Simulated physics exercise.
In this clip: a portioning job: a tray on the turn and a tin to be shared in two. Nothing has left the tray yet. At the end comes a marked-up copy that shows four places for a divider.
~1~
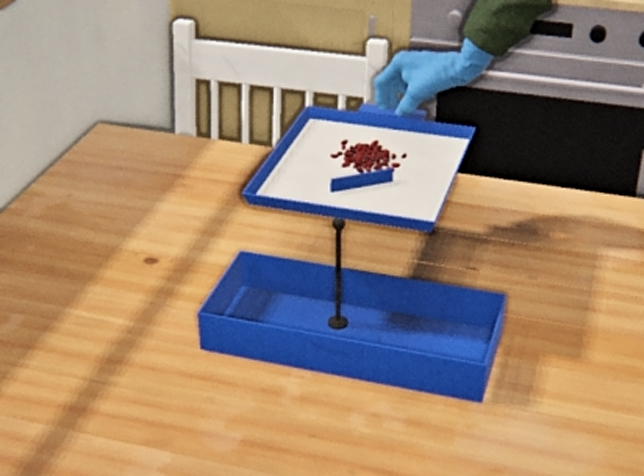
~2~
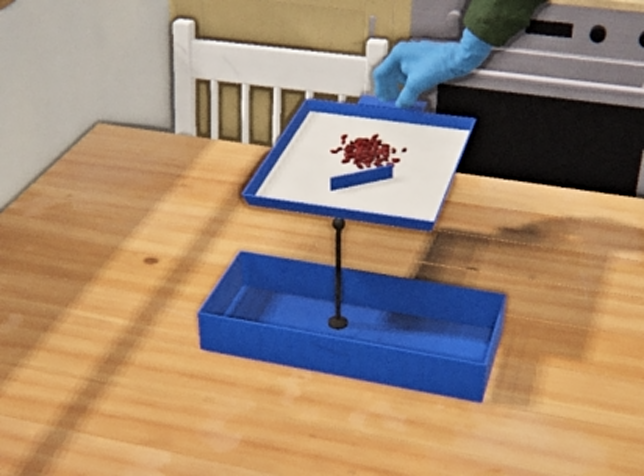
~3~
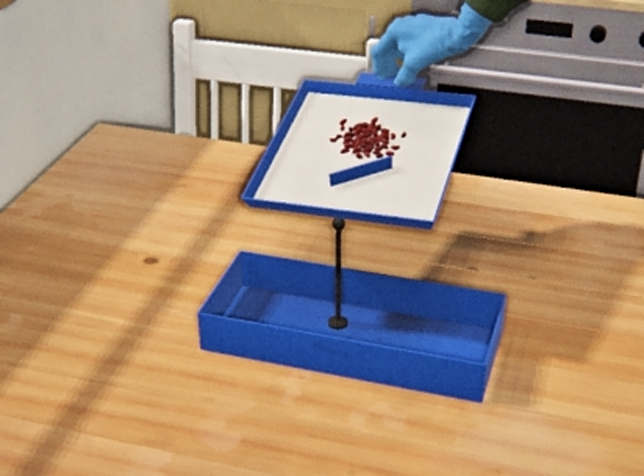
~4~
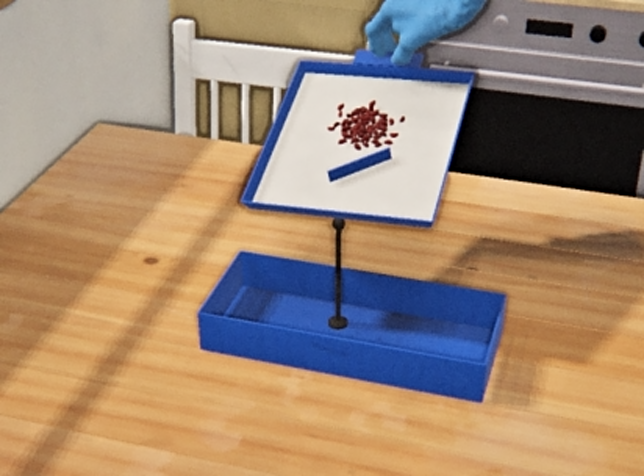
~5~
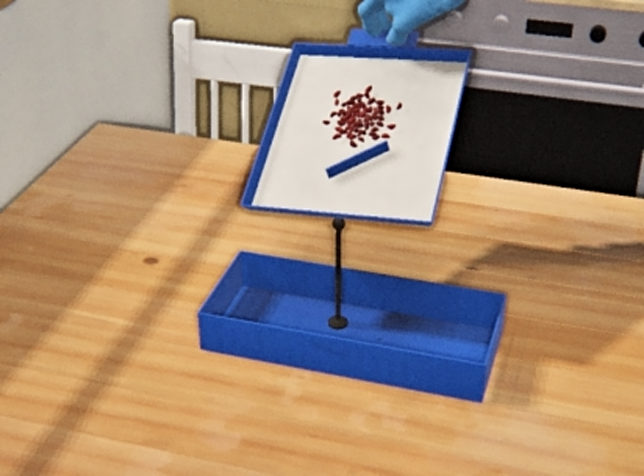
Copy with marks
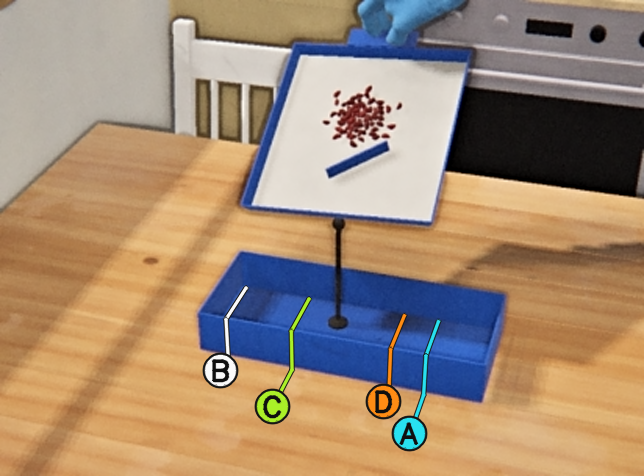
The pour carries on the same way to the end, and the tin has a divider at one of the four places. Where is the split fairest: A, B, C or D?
Use line B.
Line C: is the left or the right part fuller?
Left.
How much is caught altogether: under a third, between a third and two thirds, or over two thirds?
It is over two thirds.
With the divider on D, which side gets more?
Left.
On the marked copy, line A crosses the front rim at (426, 354); line B crosses the front rim at (226, 318); line C crosses the front rim at (291, 330); line D crosses the front rim at (390, 348).
With A, of what is caught, every piece on the left of the divider, not one piece on the right.
With B, of what is caught, roughly a quarter on the left of the divider, the larger part on the right.
With C, of what is caught, almost all on the left of the divider, just a few on the right.
With D, of what is caught, every piece on the left of the divider, not one piece on the right.
